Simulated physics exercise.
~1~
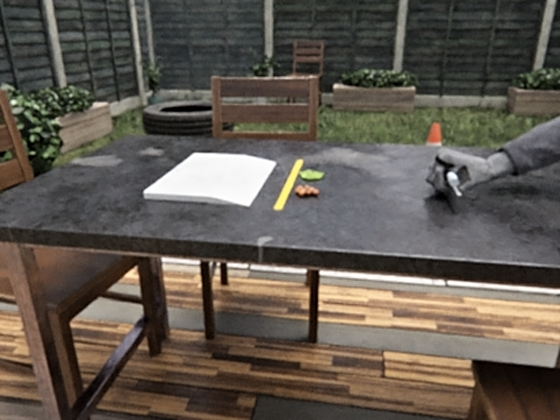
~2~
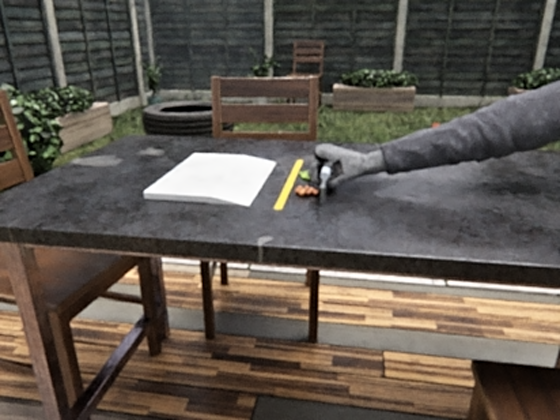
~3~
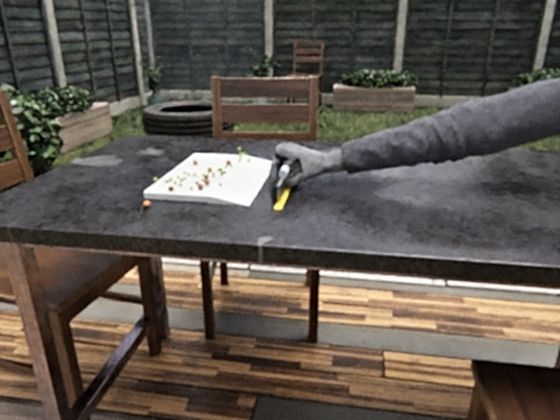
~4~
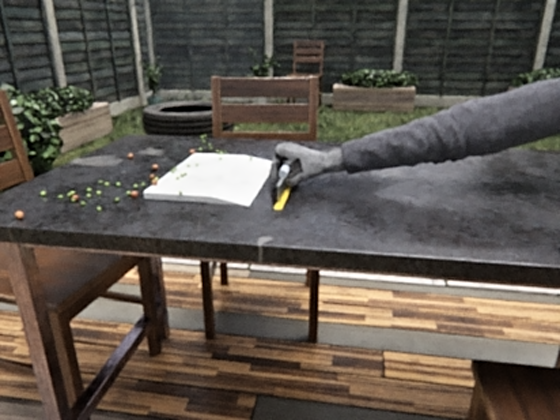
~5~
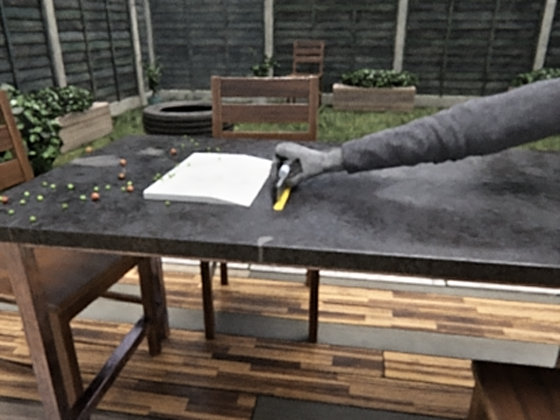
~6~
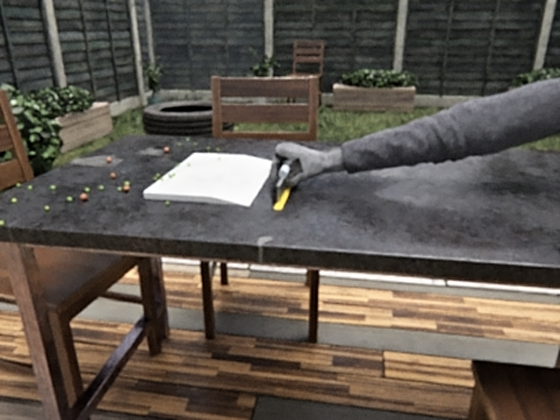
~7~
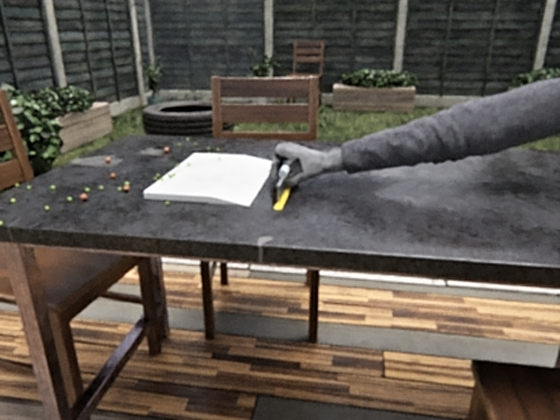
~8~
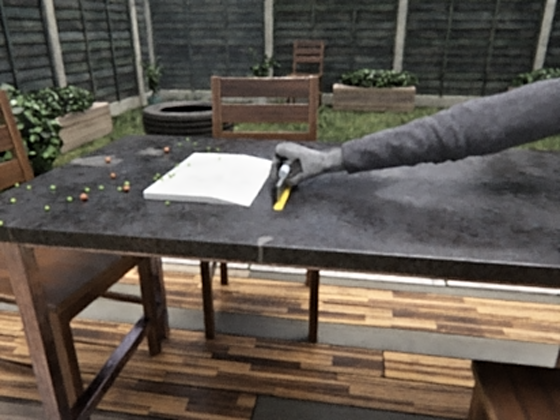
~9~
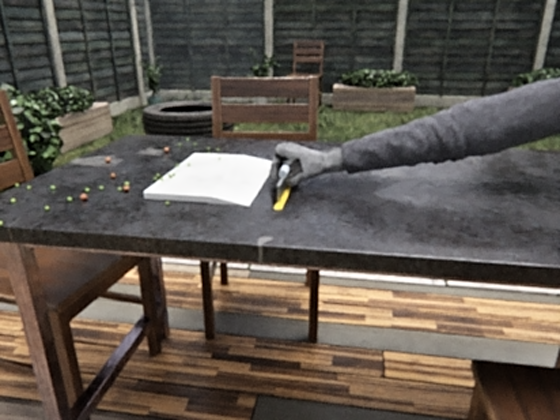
At first, a gray gloved hand holds a small scraper at the right of a dark outdoor table, with two little heaps, one green and one orange, beside a yellow strip and a low white ramp. The hand sweeps left and reaches the heaps. It pushes on to the yellow tape and stops there, while the loose green and orange pieces spray up over the ramp. They carry on past its top and scatter across the tabletop to the left. Finally the pieces lie still, spread beyond the ramp, and the hand stays at the tape.
